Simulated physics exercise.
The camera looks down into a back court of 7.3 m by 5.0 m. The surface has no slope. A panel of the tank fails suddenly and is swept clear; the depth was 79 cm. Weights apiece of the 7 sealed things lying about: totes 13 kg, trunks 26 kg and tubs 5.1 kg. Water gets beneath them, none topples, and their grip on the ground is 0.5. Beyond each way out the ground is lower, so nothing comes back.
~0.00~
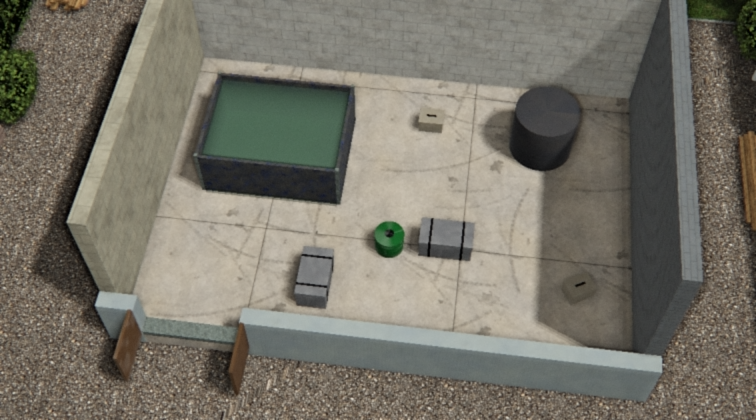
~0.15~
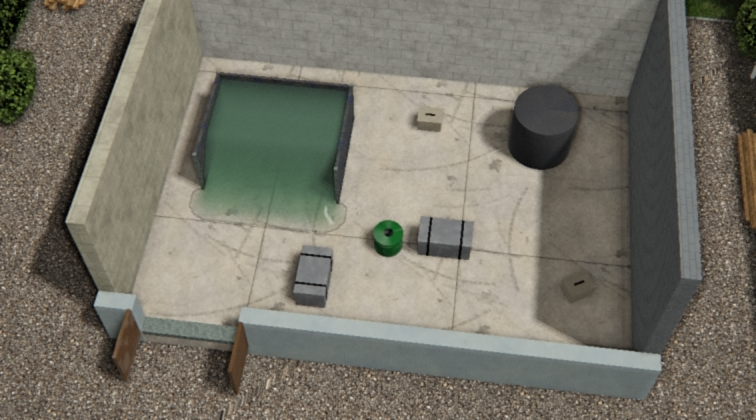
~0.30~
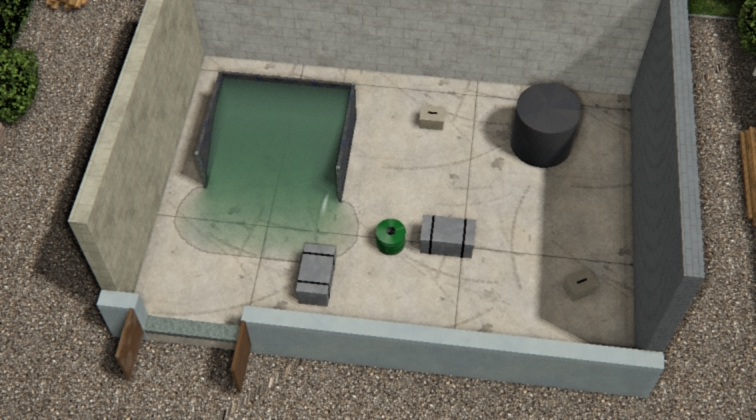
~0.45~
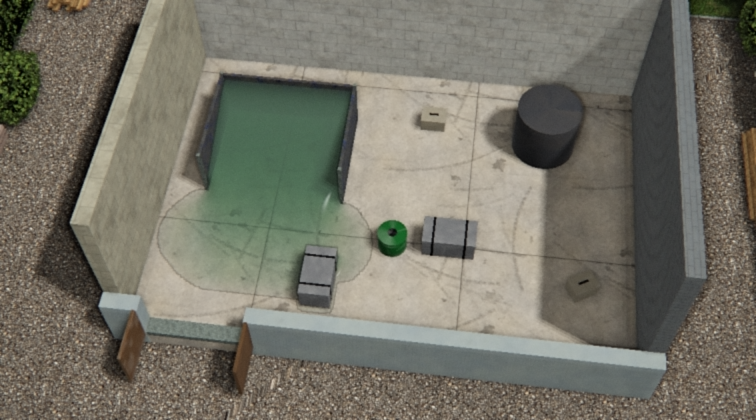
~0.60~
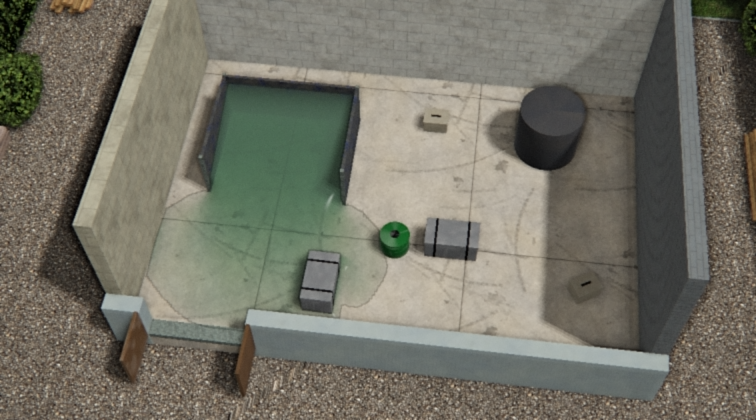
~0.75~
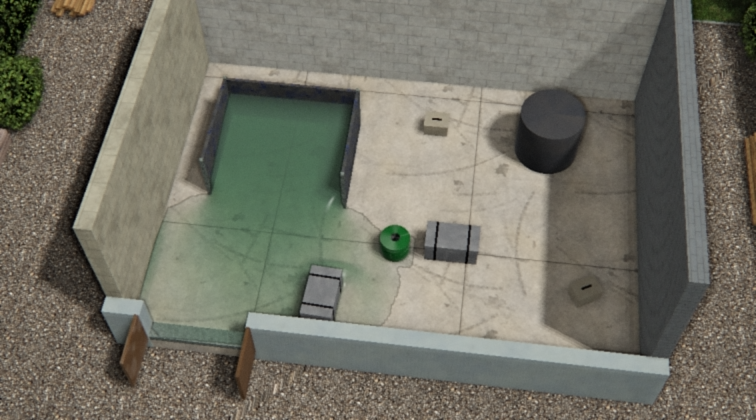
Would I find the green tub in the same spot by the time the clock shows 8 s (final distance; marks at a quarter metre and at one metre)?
Green tub slides a little.
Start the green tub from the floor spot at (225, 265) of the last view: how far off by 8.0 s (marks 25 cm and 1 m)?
It ends far away.
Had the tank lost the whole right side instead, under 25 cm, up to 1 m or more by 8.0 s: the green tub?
In that case the green tub travels far.
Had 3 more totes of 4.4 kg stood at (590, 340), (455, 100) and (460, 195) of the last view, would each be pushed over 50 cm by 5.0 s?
In turn: Past it, under, under.
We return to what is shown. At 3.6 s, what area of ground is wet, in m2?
Some 22 m2.
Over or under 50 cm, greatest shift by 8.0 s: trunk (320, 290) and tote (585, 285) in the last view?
In that order: Over, more.
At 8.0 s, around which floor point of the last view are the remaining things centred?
Around (436, 152).
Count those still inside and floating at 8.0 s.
At that moment 1.
After 1.6 s the green tub is near (406, 238), 0.2 m from its start, aground; 0 of 7 are out; 1 afloat.
After 3.6 s the green tub is near (405, 224), 0.3 m from its start, aground; 0 of 7 are out; 0 afloat.
After 5.6 s the green tub is near (400, 207), 0.6 m from its start, aground; 0 of 7 are out; 1 afloat.
After 8.0 s the green tub is near (399, 204), 0.6 m from its start, aground; 0 of 7 are out; 1 afloat.
